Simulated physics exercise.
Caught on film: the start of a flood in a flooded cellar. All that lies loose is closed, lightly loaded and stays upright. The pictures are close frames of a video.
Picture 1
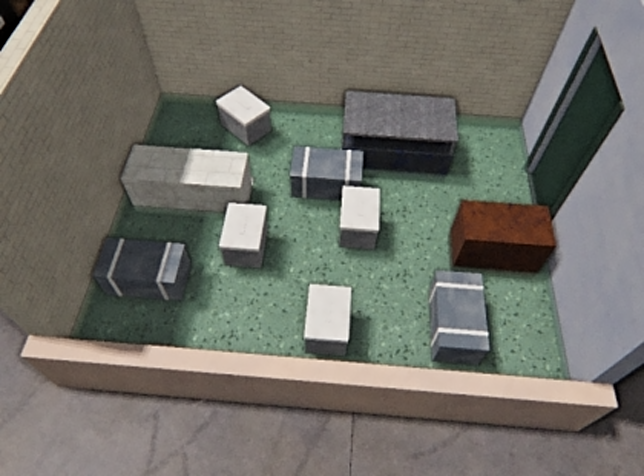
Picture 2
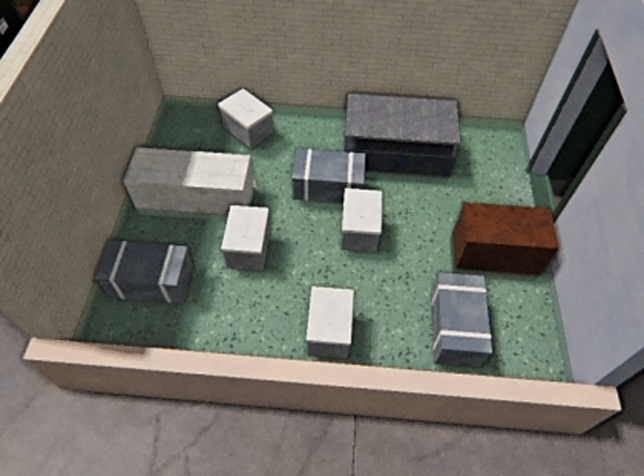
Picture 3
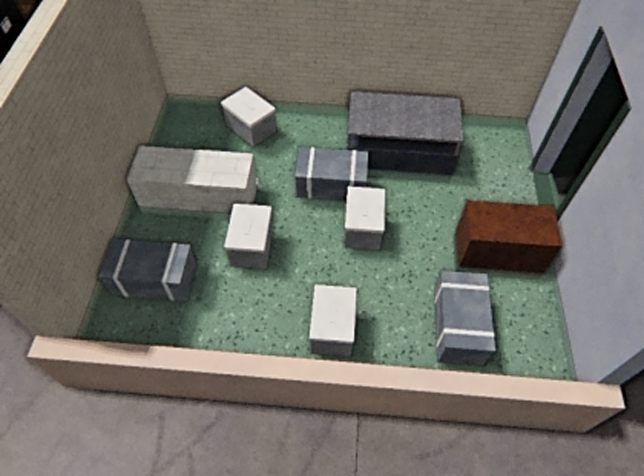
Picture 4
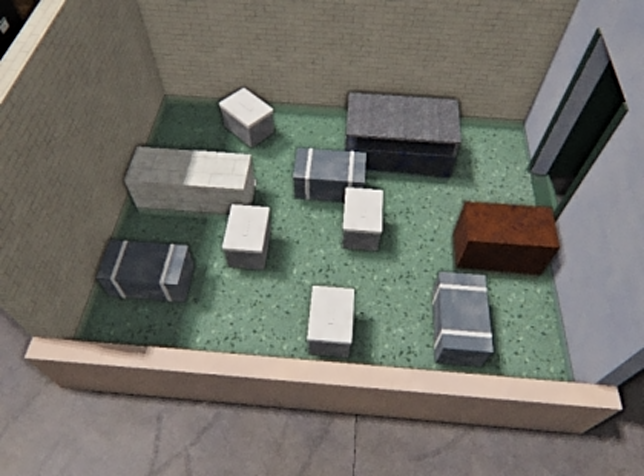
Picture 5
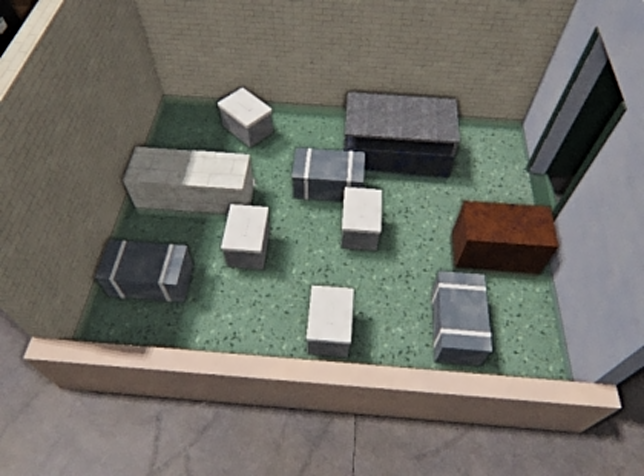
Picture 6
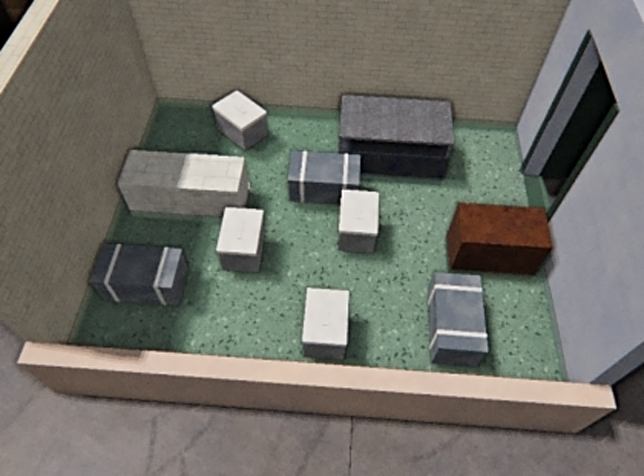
A long dark grey box stands near the back wall of an open-topped, brick-walled room with a speckled green floor, seen from high above the front wall. Pale blocks and banded blue-grey boxes are spread across the middle and front, with a grey-and-white block at left and a rusty brown one at right. Nothing inside visibly moves; only the view shifts very slightly sideways.
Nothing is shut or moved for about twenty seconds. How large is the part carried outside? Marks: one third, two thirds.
Share: Not even a third.
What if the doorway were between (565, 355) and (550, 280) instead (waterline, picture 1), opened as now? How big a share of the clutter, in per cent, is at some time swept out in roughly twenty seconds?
About 40 per cent.
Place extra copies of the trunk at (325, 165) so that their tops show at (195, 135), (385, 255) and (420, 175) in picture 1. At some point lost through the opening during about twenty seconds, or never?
In that order: Inside, left behind, out.
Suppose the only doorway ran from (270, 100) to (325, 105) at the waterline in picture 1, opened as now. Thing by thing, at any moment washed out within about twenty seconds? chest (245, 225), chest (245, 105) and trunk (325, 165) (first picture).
One after the other: Through, carried outside, washed out.
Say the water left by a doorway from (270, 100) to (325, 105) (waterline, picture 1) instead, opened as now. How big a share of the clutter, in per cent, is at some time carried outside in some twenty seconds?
I make it 60 per cent.
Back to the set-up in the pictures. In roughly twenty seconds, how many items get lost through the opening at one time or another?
2 of them.
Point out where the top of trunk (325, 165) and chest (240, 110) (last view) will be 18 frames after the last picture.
Near (427, 172) and (281, 107).
A moment on, 0 of 7 are out; 7 afloat.
Next, 0 of 7 are out; 7 afloat.
Later, 2 of 7 are out; 5 afloat.
In the end, 2 of 7 are out; 5 afloat.
